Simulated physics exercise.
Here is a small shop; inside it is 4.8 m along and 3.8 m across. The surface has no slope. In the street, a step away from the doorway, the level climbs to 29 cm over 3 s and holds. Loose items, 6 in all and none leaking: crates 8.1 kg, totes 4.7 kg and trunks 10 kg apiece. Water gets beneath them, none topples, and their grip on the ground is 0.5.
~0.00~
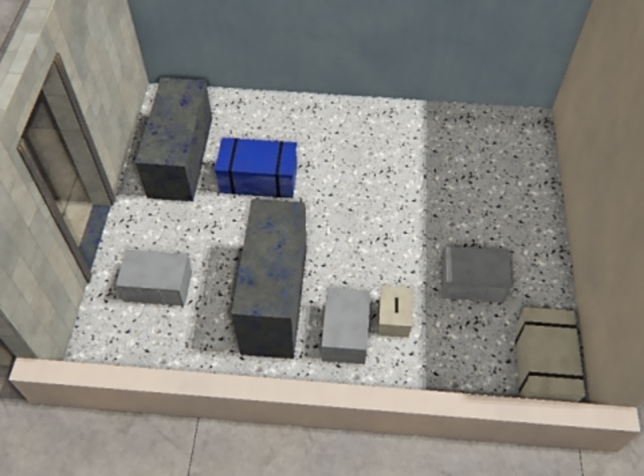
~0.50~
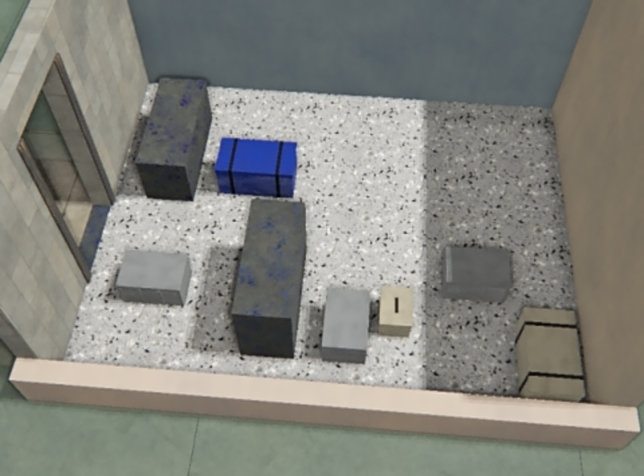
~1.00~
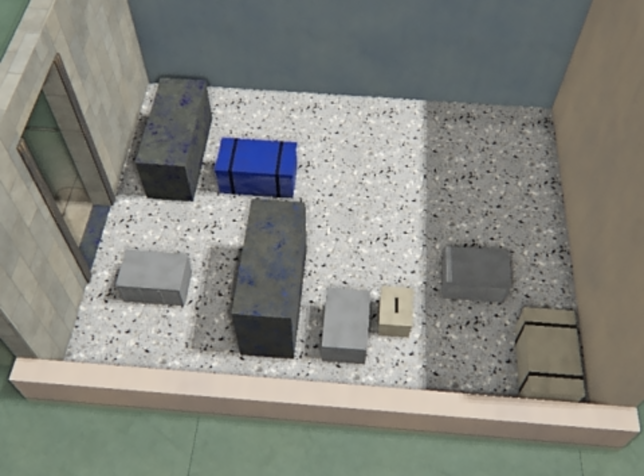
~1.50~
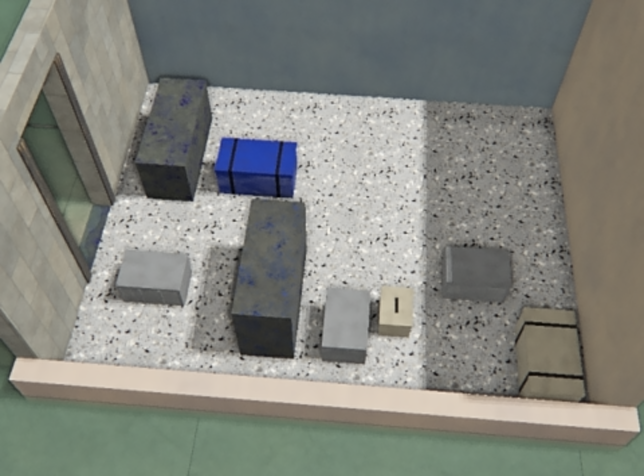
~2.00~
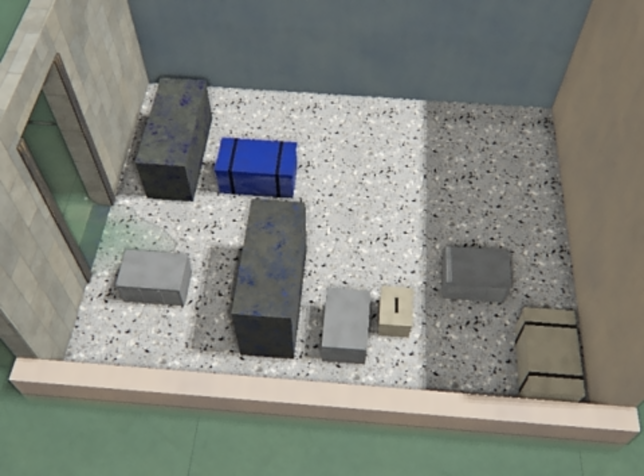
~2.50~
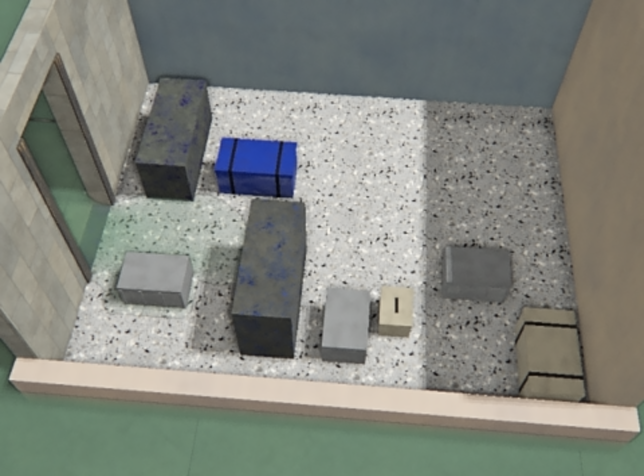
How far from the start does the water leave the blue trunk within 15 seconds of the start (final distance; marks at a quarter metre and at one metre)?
Blue trunk is nudged along.
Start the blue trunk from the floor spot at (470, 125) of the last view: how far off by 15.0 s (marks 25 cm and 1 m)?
It gets carried off.
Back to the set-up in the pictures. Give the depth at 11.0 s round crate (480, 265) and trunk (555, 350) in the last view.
Roughly 5 and 8 cm.
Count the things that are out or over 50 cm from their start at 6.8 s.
0 of them.
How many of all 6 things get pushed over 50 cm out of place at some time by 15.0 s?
That makes 5.
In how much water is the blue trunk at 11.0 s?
Roughly 6 cm.
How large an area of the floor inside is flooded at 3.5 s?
Some 5.0 m2.
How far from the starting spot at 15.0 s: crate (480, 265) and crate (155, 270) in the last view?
In that order: 120 cm, 10 cm.
After 3.5 s the blue trunk is near (257, 153), 0.0 m from its start, aground; 0 afloat.
After 6.8 s the blue trunk is near (261, 128), 0.4 m from its start, aground; 2 afloat.
After 11.0 s the blue trunk is near (248, 135), 0.3 m from its start, afloat; 6 afloat.
After 15.0 s the blue trunk is near (220, 125), 0.5 m from its start, afloat; 6 afloat.
